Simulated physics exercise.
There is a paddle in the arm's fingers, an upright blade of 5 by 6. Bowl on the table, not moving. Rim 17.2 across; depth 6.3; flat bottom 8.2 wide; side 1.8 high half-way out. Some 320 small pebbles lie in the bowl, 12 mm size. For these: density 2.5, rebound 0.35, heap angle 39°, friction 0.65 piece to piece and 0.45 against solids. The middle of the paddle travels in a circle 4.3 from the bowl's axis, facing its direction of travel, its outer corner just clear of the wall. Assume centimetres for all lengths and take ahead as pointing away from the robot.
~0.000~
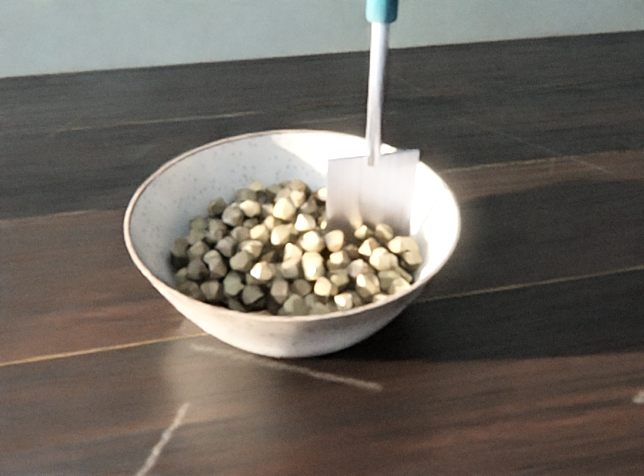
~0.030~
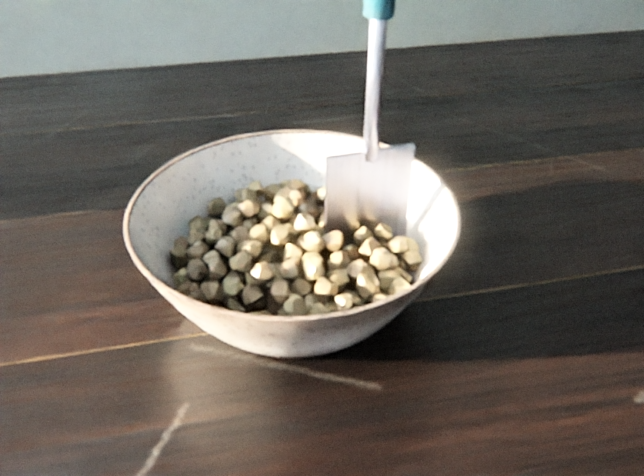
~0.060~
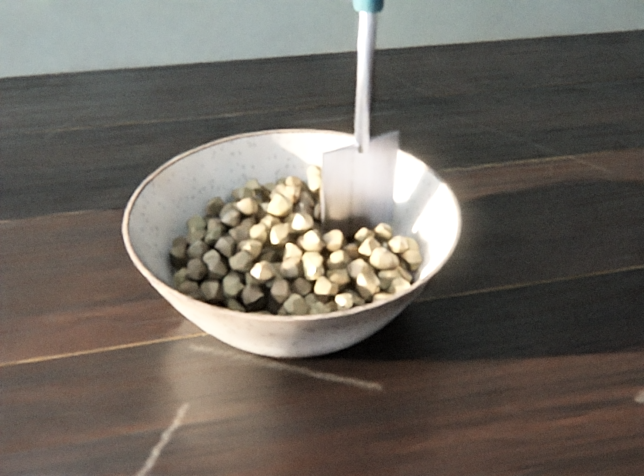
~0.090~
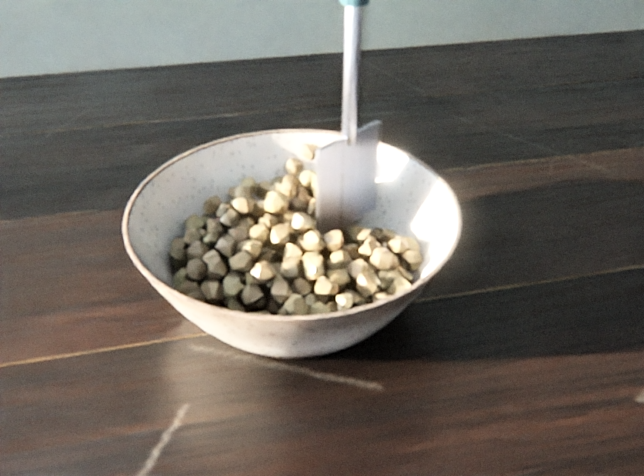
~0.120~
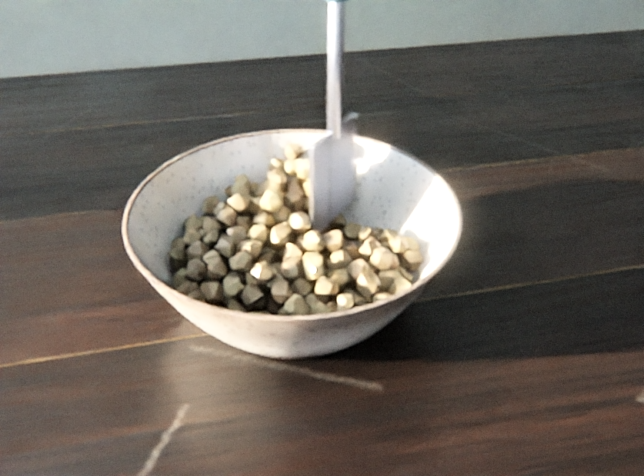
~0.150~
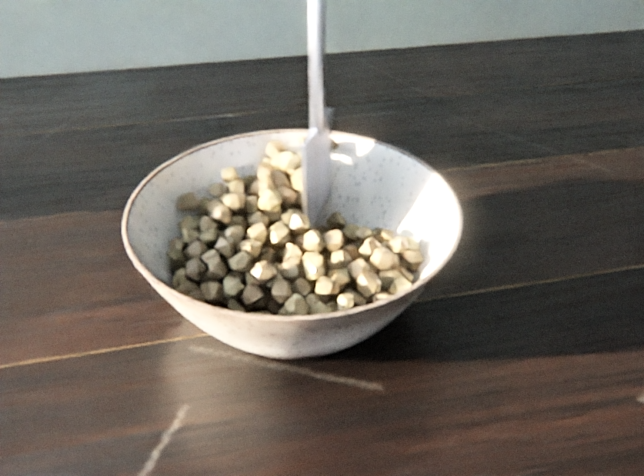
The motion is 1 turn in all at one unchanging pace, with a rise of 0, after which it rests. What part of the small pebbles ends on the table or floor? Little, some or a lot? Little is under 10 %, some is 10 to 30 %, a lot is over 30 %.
Some.
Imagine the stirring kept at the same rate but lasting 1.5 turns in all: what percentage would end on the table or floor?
Roughly 35 per cent.
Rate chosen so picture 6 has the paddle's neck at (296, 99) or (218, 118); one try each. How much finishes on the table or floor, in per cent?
Roughly 25 per cent on the first try and 40 per cent on the second.
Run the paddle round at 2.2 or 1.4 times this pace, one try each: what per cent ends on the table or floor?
Around 40 percent for the first try and 30 percent for the second.
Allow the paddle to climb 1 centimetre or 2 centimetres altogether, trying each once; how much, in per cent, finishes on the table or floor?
Roughly 15 percent, then roughly 10 percent.
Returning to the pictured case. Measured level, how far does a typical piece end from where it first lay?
Near 6 cm.
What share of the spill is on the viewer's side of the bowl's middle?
About 80 per cent.
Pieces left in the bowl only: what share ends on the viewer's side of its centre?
Near 30 per cent of what stays in the bowl.
By 0.40 s, 177° round, highest piece 9 above the table; 307 in the bowl, 9 in flight or on the tool.
By 0.65 s, 293° round, highest piece 10 above the table; 272 in the bowl, 34 on the table or floor, 10 in flight or on the tool.
By 0.97 s, 0° round, highest piece 7 above the table; 248 in the bowl, 67 on the table or floor, 1 in flight or on the tool.
By 1.67 s, 0° round, highest piece 7 above the table; 248 in the bowl, 68 on the table or floor.
Final count, 248 in the bowl, 68 on the table or floor. That is 22 % on the table or floor.
